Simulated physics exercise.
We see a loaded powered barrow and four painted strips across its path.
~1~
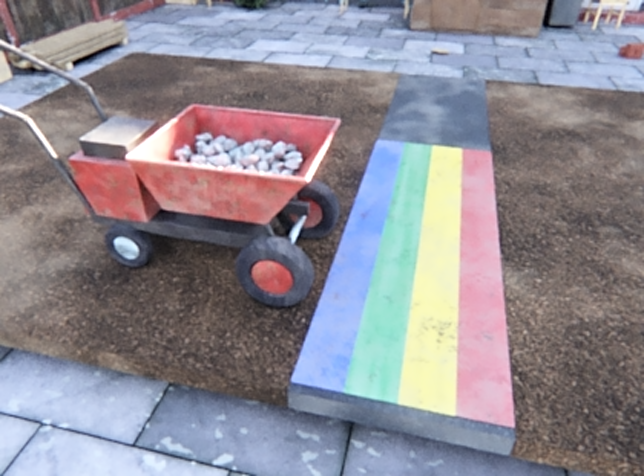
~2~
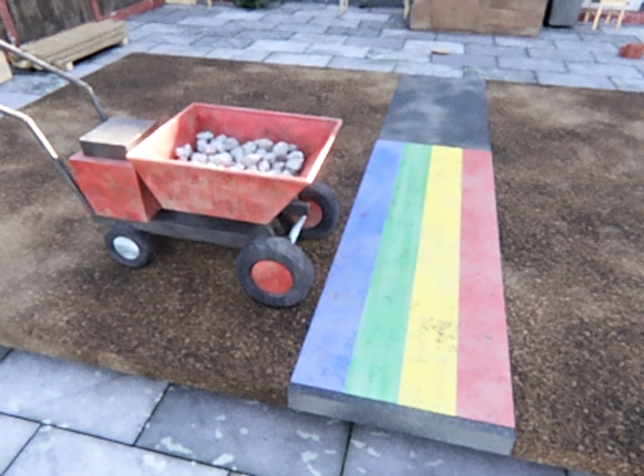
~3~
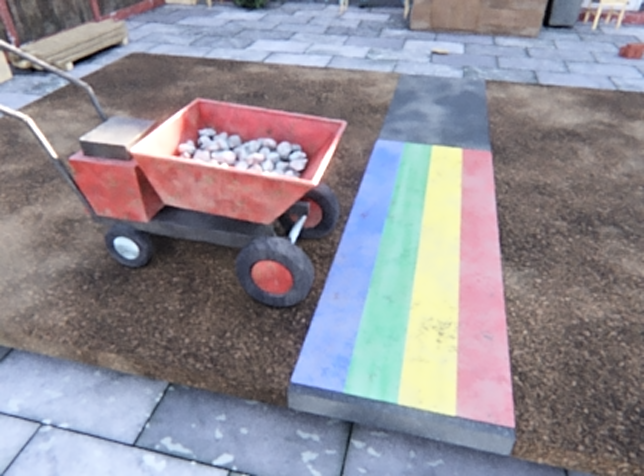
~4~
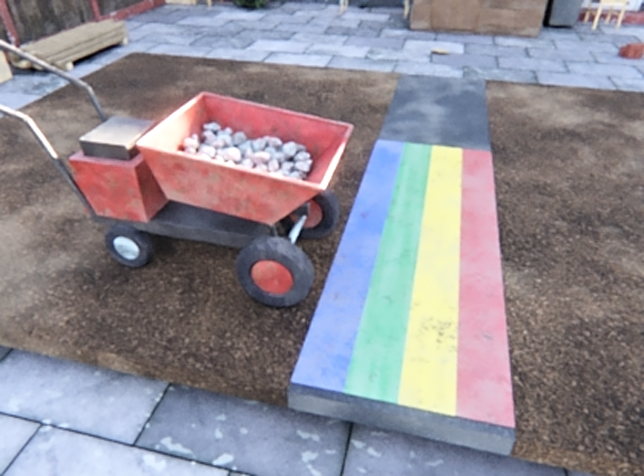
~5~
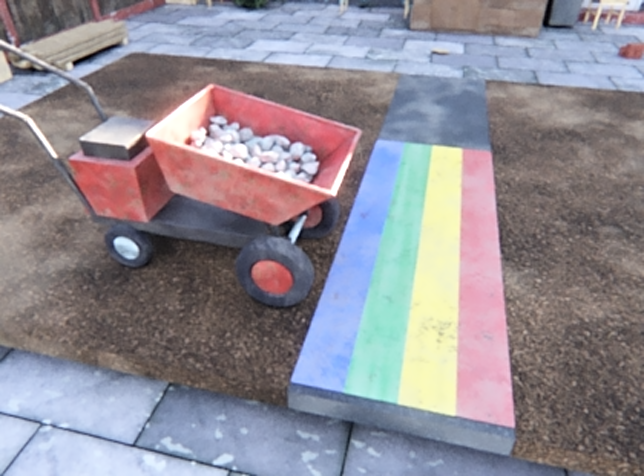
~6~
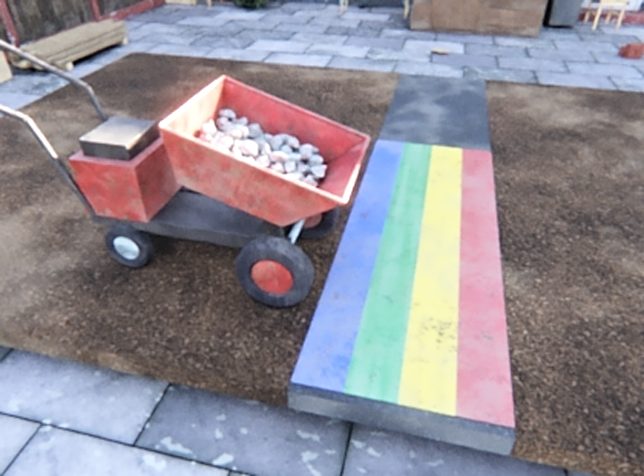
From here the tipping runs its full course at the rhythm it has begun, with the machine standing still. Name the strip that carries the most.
The yellow strip carries the most.
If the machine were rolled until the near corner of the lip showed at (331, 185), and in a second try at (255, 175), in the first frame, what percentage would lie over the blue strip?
First some 0, then 20 per cent.
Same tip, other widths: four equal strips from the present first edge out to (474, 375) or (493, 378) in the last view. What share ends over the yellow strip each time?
Near 40 % and 40 %.
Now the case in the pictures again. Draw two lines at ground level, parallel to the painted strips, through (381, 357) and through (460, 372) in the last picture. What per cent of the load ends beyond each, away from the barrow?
First some 90, then 20 per cent.
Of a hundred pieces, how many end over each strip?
Blue strip near 0; green strip near 25; yellow strip near 45; red strip near 15.
Soon, skip tipped steeply; all in the skip.
A while on, skip tipped right over; most in the skip; a stray few over the green strip; a small part over the yellow strip.
Towards the end, skip tipped right over; about a quarter in the skip; about a quarter over the green strip; about half over the yellow strip; about a quarter over the red strip; a stray few off the paint.
Finally, skip tipped right over; a small part in the skip; none over the blue strip; about a quarter over the green strip; about half over the yellow strip; about a quarter over the red strip; a stray few off the paint.
